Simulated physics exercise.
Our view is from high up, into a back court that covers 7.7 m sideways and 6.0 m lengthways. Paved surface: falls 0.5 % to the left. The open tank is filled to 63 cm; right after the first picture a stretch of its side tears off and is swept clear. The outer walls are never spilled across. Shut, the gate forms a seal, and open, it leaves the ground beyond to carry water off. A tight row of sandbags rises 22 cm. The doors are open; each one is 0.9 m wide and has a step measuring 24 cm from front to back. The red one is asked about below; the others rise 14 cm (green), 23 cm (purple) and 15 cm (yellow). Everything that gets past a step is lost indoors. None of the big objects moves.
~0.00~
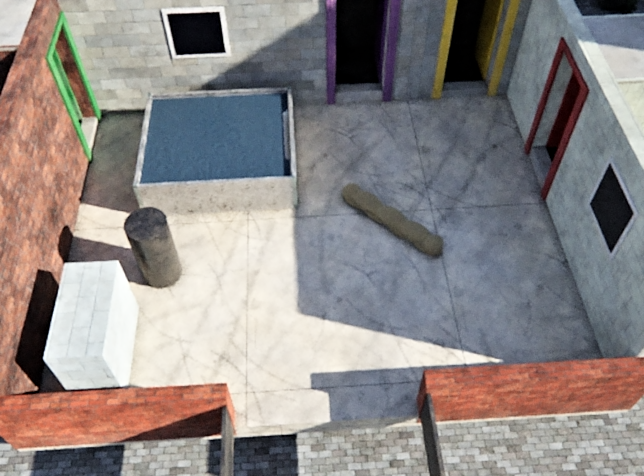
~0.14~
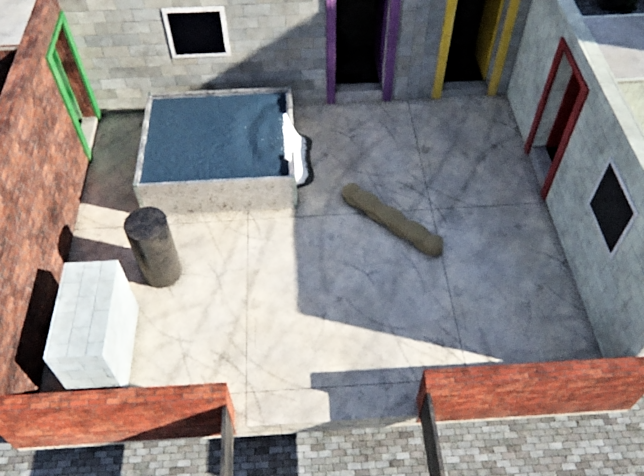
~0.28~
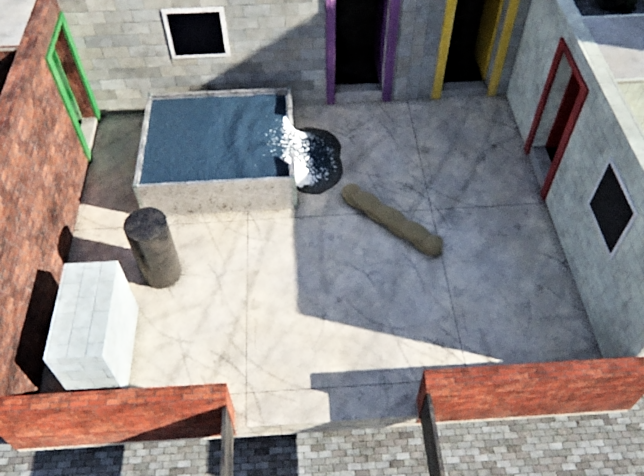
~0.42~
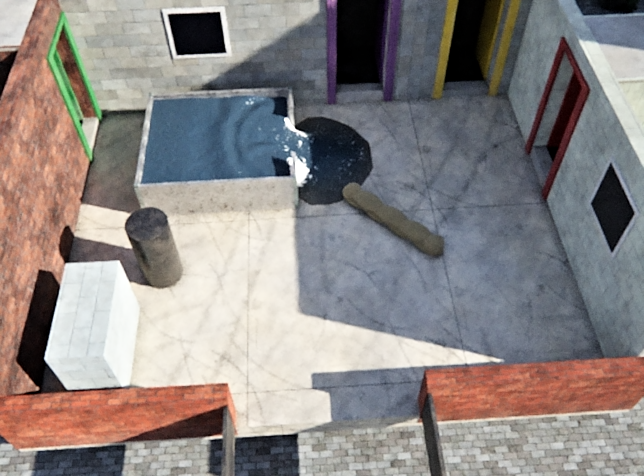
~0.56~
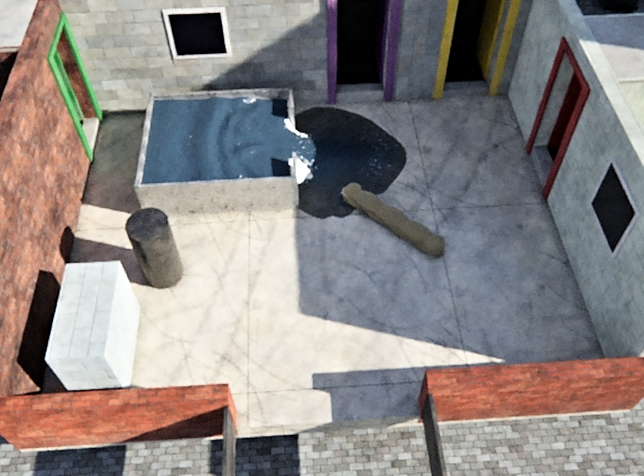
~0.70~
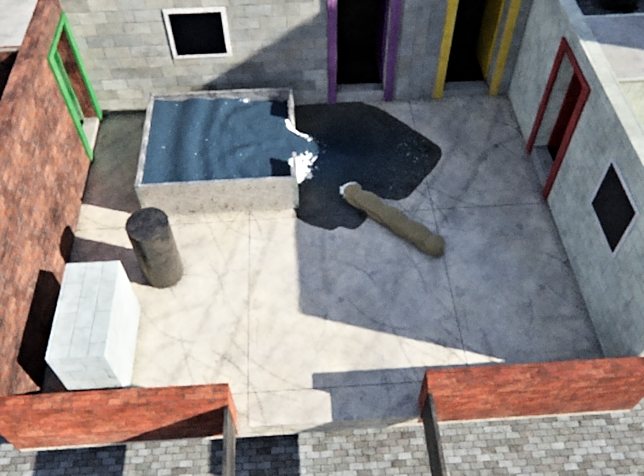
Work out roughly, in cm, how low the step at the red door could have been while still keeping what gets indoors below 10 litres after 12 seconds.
No lower than about 22 cm.
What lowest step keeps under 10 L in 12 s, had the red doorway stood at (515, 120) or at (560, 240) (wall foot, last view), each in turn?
Roughly 29 cm, then roughly 11.5 cm.
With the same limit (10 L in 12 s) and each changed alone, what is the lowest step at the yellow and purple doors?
Roughly 22 cm for the yellow door and roughly 12.0 cm for the purple door.
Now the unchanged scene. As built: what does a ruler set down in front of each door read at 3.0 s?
Depths in cm - green: 0, red: 26, purple: 12, yellow: 19.
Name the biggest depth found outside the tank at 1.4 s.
About 34 cm.
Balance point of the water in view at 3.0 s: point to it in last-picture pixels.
Centre of the water: Approx. (323, 161) px.
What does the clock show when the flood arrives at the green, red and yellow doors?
Green = 8.0 s, red = 1.3 s, yellow = 1.4 s.
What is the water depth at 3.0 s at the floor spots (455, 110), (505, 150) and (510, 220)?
Depth: About 11, 25, 6 cm.
After 1.4 s water covers 25 % of the floor, deepest (34 cm) near (307, 161); 4 cm at the red door, 0 litres in over its 20 cm step.
After 3.0 s water covers 40 % of the floor, deepest (32 cm) near (478, 109); 26 cm at the red door, 8 litres in over its 20 cm step.
After 12.0 s water covers 95 % of the floor, deepest (11 cm) near (141, 343); 8 cm at the red door, 19 litres in over its 20 cm step.
At the red door as built, the water arrived by 1.3 s and peaked near 26 cm at 3.0 s.
Run again over the same 12 s with other heights there, 31 litres in over 18.5 cm, 1 litre over 25 cm. The limit of 10 litres is kept from about 22 cm up.
